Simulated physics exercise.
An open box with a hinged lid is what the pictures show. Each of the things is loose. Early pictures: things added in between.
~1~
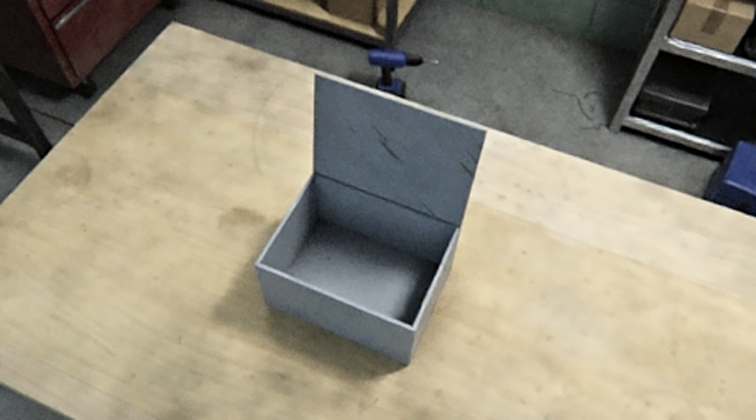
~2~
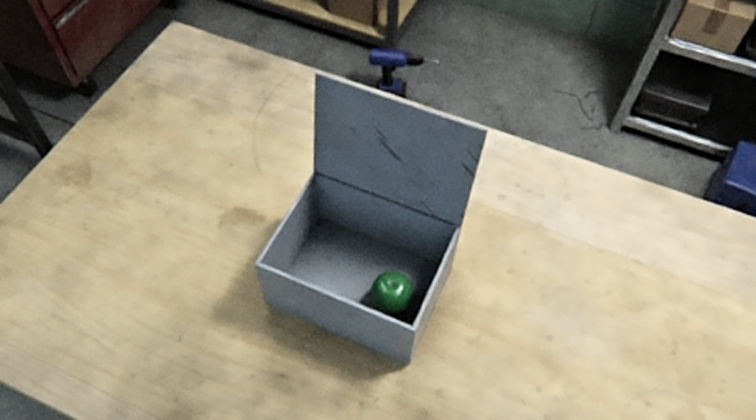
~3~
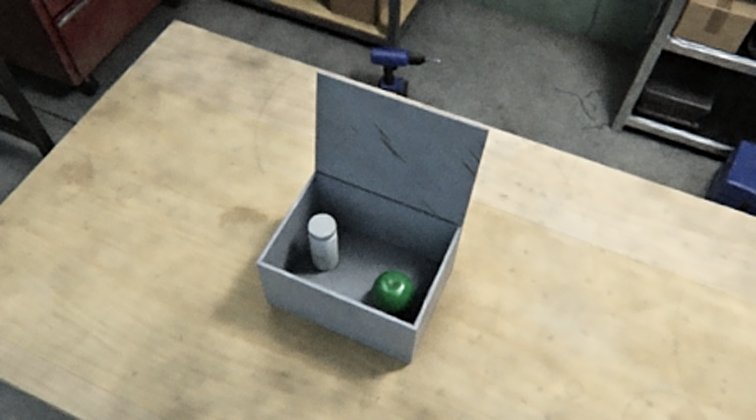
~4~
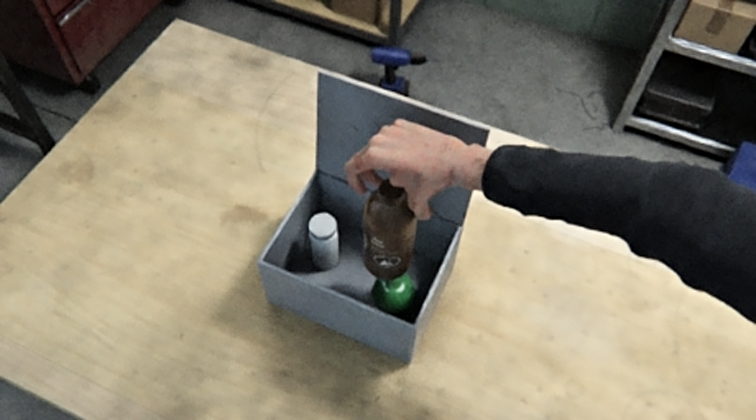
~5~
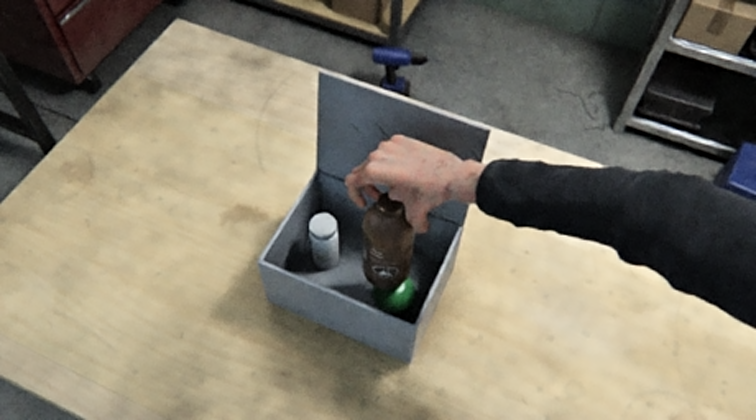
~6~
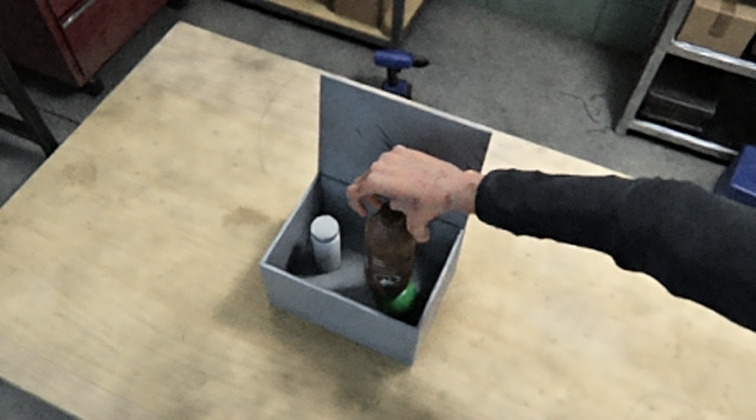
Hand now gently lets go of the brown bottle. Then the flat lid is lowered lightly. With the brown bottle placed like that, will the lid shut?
Yes: The lid seats properly.
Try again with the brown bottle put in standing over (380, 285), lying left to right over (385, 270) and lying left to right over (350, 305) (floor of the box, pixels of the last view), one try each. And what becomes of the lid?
Try 1: Lid shut; try 2: Lid shut; try 3: Lid shut.
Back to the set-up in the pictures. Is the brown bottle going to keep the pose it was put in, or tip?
Observation: It tilts over.
Then, 0.70 s on from there, brown bottle on its side near (351, 252); white shaker turned 35° from how it was put; green apple shifted a little.
Then, 1.60 s on from there, lid 57° above the rim; brown bottle on its side near (361, 255); white shaker on its side; green apple shifted about its own width.
In the end, lid shut; toppled in the box, brown bottle and white shaker; moved from the start, green apple. At the end, from the last picture's camera, brown bottle near (361, 255).
